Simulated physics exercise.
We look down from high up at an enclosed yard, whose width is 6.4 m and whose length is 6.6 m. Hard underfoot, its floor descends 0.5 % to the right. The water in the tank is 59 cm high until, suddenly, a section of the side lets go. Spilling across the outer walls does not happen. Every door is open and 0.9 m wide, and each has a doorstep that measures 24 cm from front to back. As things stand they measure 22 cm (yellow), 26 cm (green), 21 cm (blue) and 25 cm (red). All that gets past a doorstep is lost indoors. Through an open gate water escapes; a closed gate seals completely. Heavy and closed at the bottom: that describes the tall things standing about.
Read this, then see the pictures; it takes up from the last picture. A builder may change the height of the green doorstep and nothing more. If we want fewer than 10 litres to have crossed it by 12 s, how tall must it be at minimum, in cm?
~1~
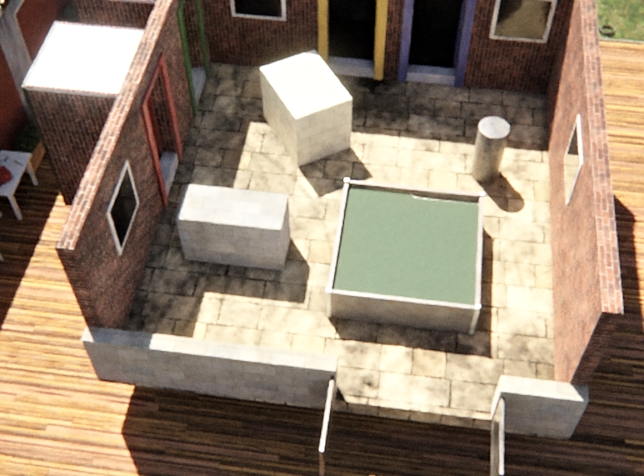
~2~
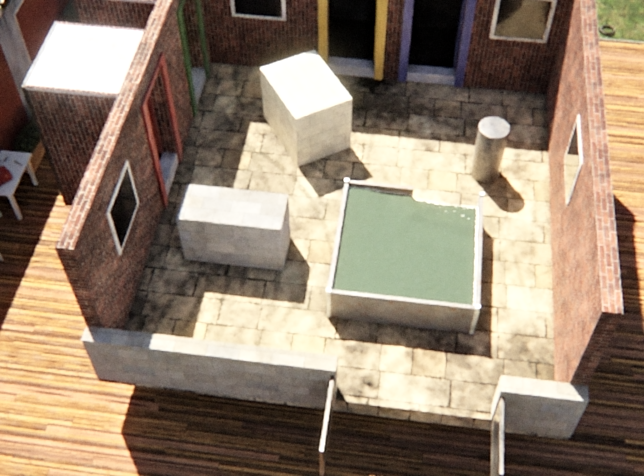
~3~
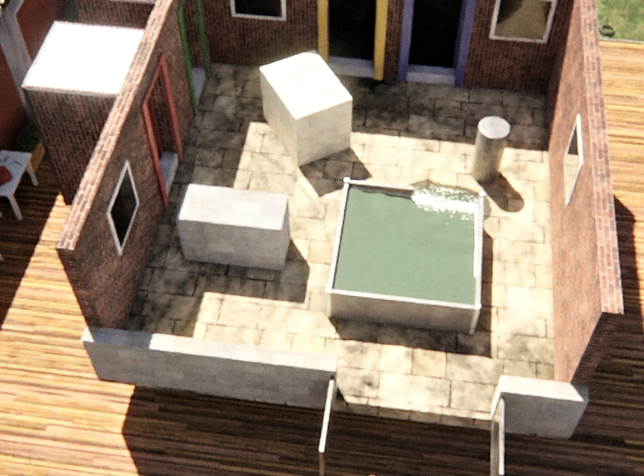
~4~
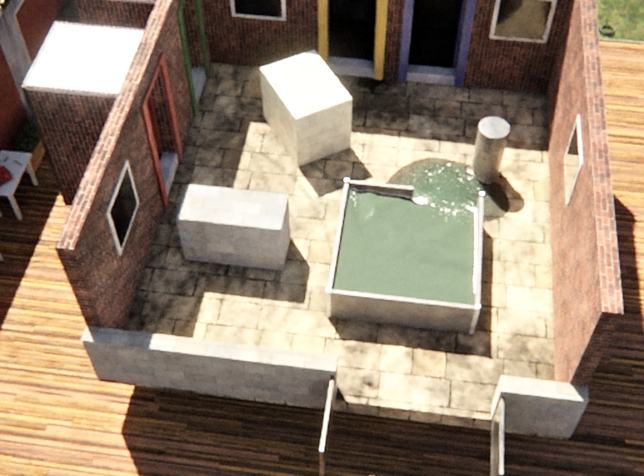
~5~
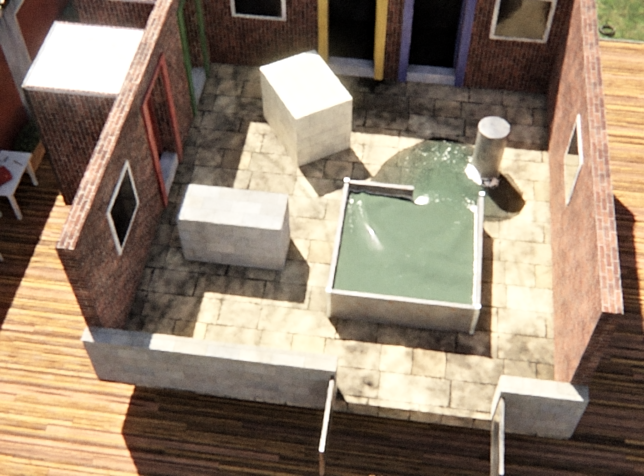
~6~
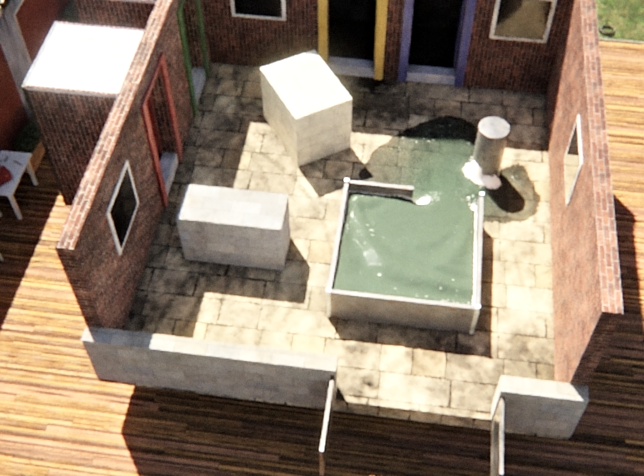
It needs to be roughly 13.5 cm tall.
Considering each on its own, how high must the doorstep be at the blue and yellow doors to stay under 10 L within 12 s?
About 23 cm at blue and 15 cm at yellow.
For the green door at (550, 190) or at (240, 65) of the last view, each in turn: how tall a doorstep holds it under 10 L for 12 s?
About 23 cm, then about 13.5 cm.
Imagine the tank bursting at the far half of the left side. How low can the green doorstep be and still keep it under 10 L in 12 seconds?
Some 14.5 centimetres.
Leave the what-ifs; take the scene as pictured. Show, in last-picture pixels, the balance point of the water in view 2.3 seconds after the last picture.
Roughly (422, 200).
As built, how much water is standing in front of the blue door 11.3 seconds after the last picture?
10.5 cm.
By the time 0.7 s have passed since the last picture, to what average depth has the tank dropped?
Close to 44 cm deep on average.
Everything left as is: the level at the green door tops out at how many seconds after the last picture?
Peak time: About 3.0 s.
Then, 0.7 s after the last picture water covers 25 % of the floor, deepest (40 cm) near (470, 184); it has not reached the green door.
Then, 2.3 s after the last picture water covers 40 % of the floor, deepest (28 cm) near (494, 93); it has not reached the green door.
Then, 11.3 s after the last picture water covers 95 % of the floor, deepest (12 cm) near (470, 184); 7 cm at the green door, 0 litres in over its 26 cm doorstep.
At the green door as built, the water peaked near 16 cm, 3.1 s after the last picture.
With a doorstep of 12.5 cm, 18 litres would have come in within the 12 s; with 14.5 cm, 5 litres. So under 10 litres takes about 13.5 cm.
